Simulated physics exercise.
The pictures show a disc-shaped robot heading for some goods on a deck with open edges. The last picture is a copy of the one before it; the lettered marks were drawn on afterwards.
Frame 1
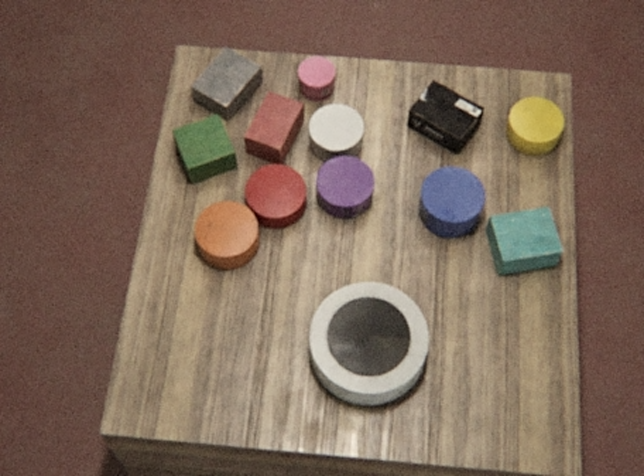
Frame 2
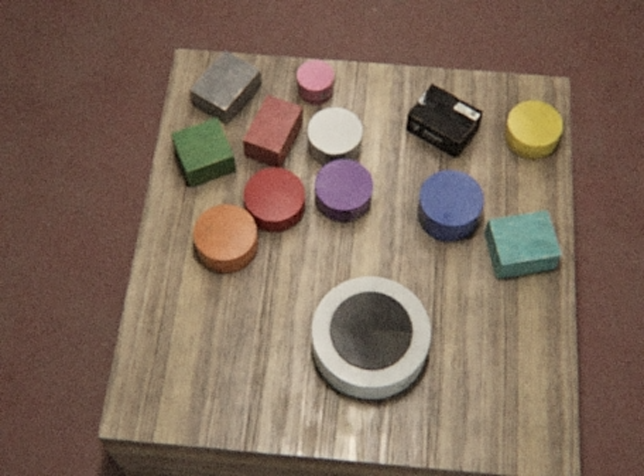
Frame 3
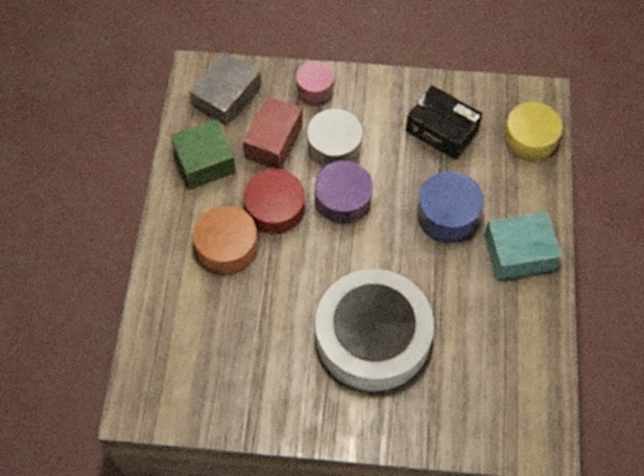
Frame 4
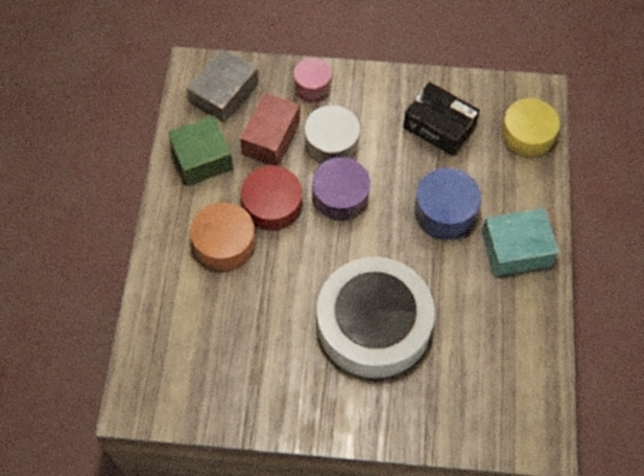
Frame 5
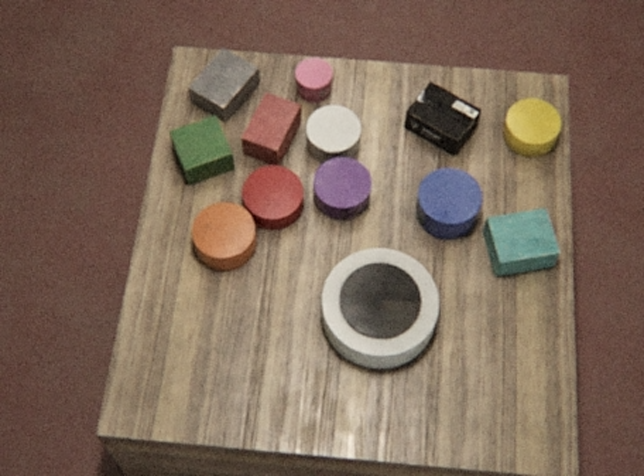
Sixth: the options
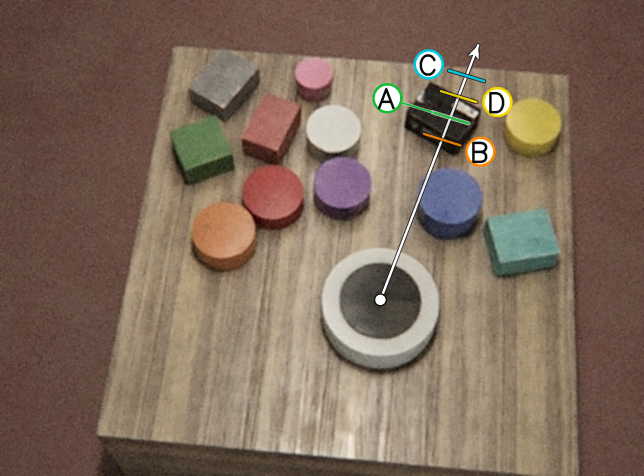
On a wooden deck with open edges, a disc-shaped robot with a pale rim and dark top moves slowly a short way up and slightly right, toward colourful pails, crates and canisters that stay in place around a black parcel.
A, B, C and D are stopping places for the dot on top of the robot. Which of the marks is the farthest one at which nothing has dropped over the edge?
Up to mark B.
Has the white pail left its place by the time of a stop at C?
No.
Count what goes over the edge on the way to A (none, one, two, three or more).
In all, one.
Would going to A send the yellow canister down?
Yes.
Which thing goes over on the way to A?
It is the yellow canister.
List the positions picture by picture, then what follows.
Pink pail (317, 80); red crate (274, 128); black parcel (445, 117), in the first frame.
Robot (370, 337); turquoise crate (522, 245), in the second frame.
Robot (374, 330); blue pail (450, 208), in the third frame.
Robot (375, 317); purple pail (341, 189), in the fourth frame.
Robot (379, 308); grey crate (225, 85); green crate (202, 150); red canister (273, 198), in the fifth frame.
On the marked copy, A at (450, 118); B at (442, 140); C at (466, 76); D at (459, 96); the arrow from (380, 300) to (478, 45); the white dot at (380, 300).
With B. Early on, robot (403, 247); blue pail (458, 191); yellow canister (531, 128).
Further on, robot (425, 189); yellow canister (537, 125); blue pail (494, 151).
At the end, robot (440, 150); yellow canister (566, 113); black parcel (448, 90); nothing has fallen.
As for the rest, A drops the yellow canister; C drops the black parcel and yellow canister; D drops the black parcel and yellow canister.
